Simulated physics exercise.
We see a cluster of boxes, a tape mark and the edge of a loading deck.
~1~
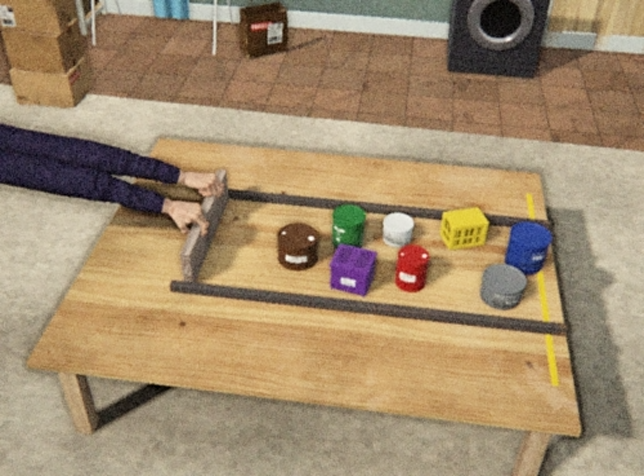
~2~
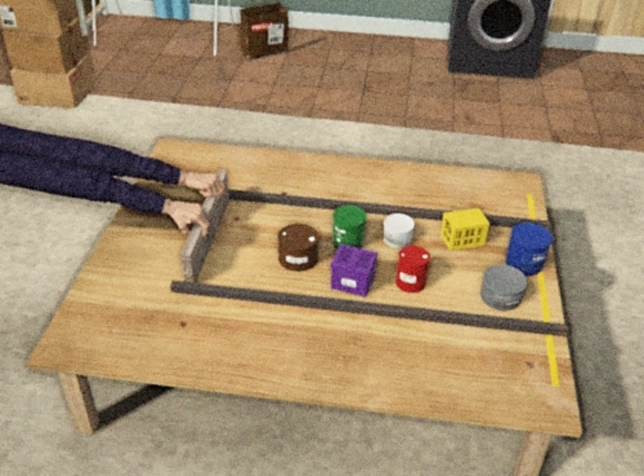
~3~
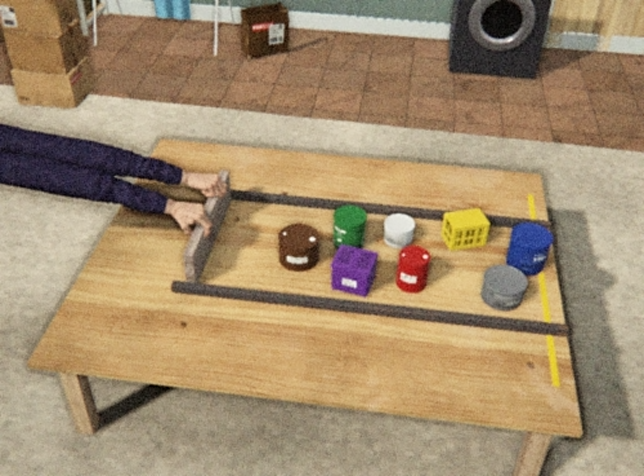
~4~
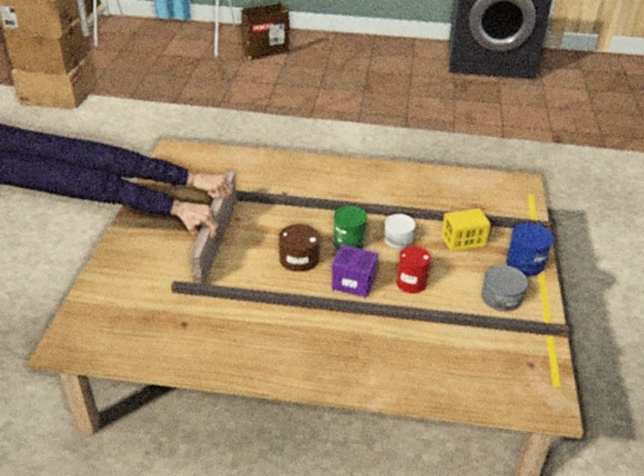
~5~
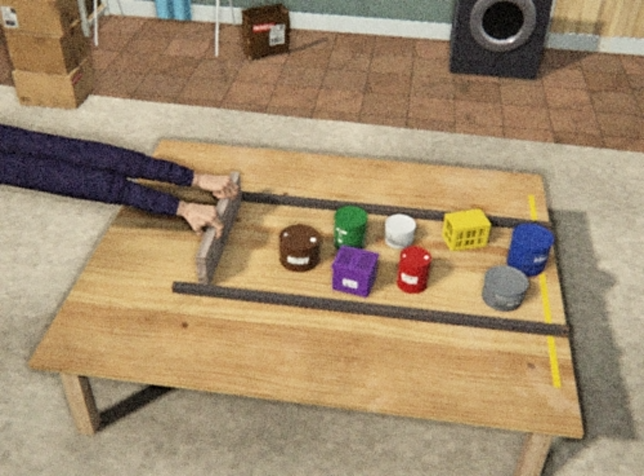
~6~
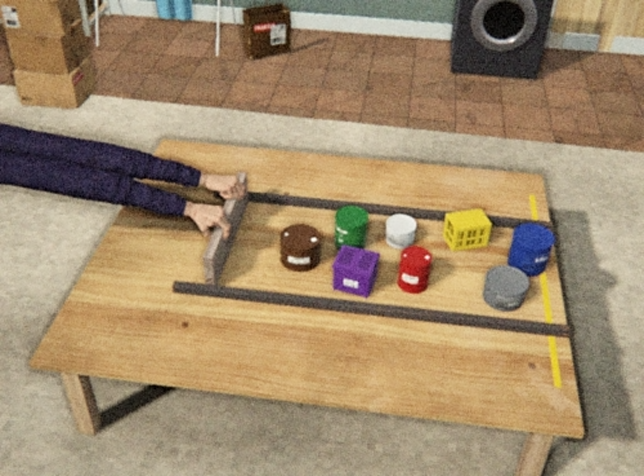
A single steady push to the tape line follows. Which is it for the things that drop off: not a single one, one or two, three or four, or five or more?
It is five or more.
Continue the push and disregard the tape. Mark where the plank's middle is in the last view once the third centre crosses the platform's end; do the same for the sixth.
The middle is at about (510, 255), later at about (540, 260).
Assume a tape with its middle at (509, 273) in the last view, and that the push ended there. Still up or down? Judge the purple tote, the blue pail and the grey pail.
What happens is that the purple tote rests in place, the blue pail winds up off it and the grey pail winds up off it.
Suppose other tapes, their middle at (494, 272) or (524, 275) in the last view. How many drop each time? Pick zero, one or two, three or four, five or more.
In order: Just one or two and 3 or 4.
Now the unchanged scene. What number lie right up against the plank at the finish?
It's 1 of them.
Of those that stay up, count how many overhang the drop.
In total, 1 of them.
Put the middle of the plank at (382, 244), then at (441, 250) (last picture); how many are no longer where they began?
So far 5, and 7 at the second.
Soon after, none off yet; blue pail at rest near (530, 250); grey pail at rest near (505, 289); yellow crate at rest near (467, 230).
After that, none off yet; blue pail at rest near (530, 250); grey pail displaced a little near (523, 291); yellow crate displaced about its own width near (507, 225).
In the end, the number that fall off is five or more; gone, brown canister, green pail, purple tote, red canister, yellow crate, grey pail and blue pail.
